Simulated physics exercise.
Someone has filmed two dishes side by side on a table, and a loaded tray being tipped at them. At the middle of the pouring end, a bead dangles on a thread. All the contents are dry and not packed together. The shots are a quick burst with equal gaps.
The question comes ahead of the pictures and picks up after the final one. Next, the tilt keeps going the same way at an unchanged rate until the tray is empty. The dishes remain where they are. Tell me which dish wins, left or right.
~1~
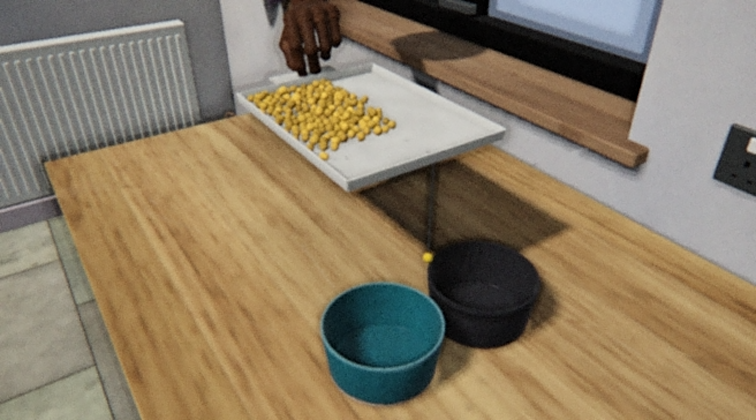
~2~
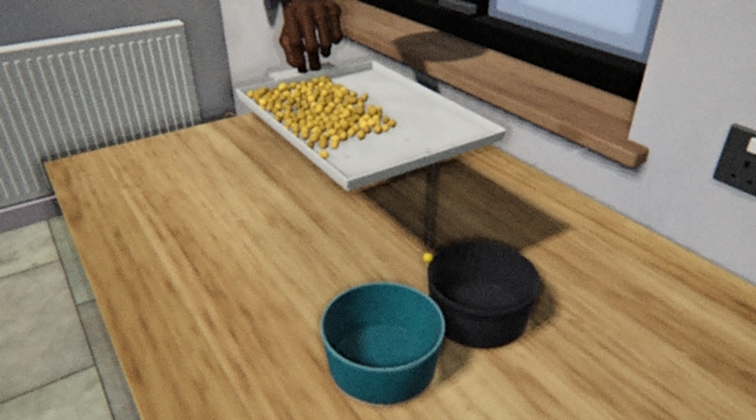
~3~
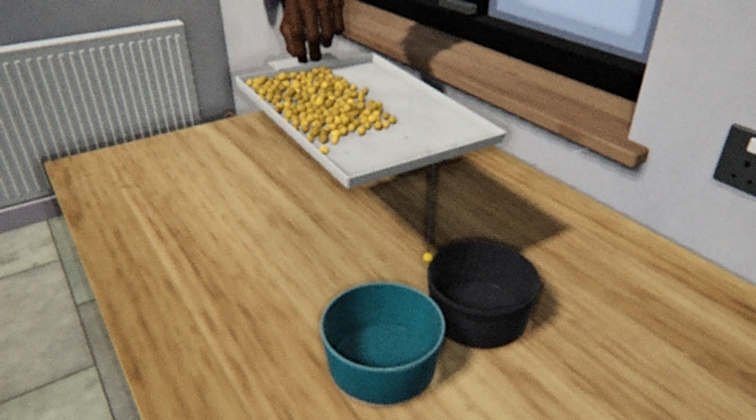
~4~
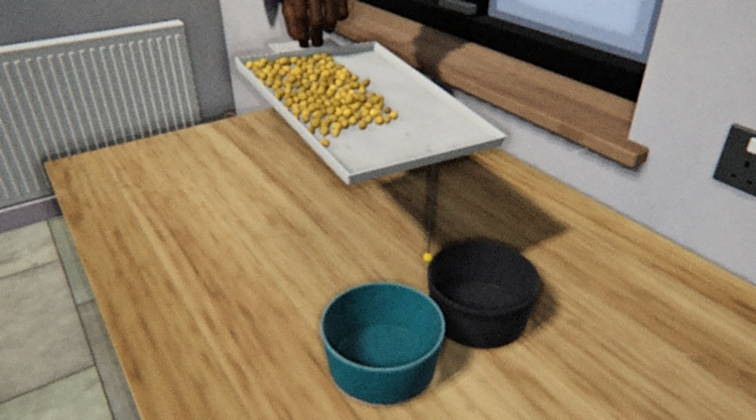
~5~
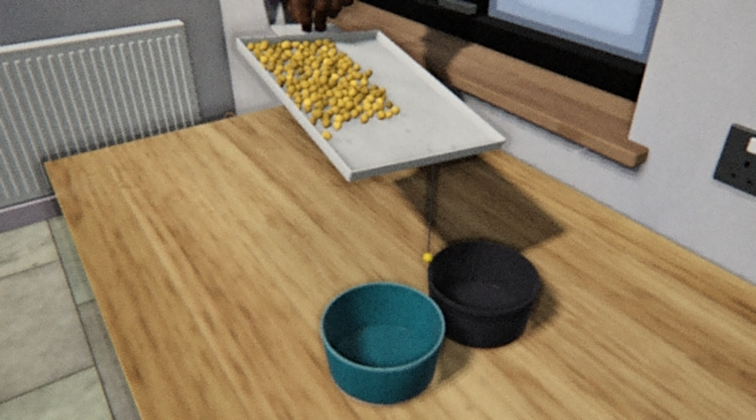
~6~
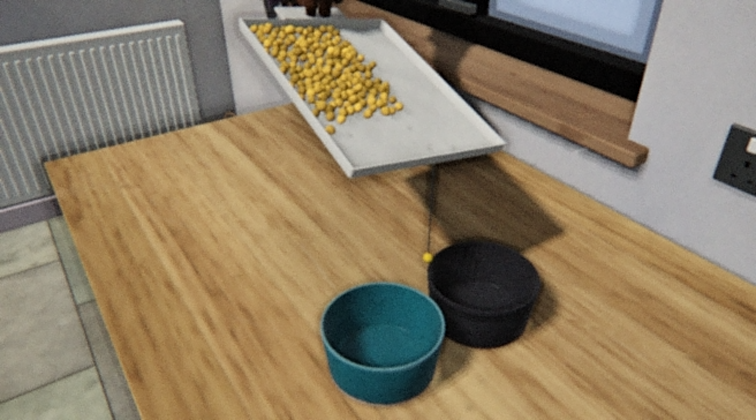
The dish that wins is the right one.
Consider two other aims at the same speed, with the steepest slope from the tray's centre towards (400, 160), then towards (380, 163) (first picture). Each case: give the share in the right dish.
Roughly 20 percent first and 0 percent second.
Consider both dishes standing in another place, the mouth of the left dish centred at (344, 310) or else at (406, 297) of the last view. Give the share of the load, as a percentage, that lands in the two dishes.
Close to 40 in a hundred, then close to 80 in a hundred.
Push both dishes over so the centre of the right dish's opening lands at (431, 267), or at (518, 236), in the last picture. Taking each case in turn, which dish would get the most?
First try: The rightmost dish. Second try: The rightmost dish.
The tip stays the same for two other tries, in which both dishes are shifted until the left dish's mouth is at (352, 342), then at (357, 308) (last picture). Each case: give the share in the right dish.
You'd end up with around 40 per cent and then around 60 per cent.
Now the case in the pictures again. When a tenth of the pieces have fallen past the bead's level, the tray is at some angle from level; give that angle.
Roughly 70 degrees at that moment.
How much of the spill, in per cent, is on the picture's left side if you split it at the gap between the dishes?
I'd say some 10 in a hundred.
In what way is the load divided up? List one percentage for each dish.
Share at the end - left dish ~ 0 %, right dish ~ 70 %.
Soon after the last picture, tray tipped steeply; most on the tray; a stray few in the right dish; a stray few outside both; about a quarter in the air.
A little later, tray tipped past a quarter turn; about half on the tray; a stray few in the left dish; about a third in the right dish; about a quarter outside both.
Later still, tray tipped past a quarter turn; a stray few in the left dish; about two thirds in the right dish; about a third outside both.
At rest, tray tipped past a quarter turn; a stray few in the left dish; about two thirds in the right dish; about a third outside both.
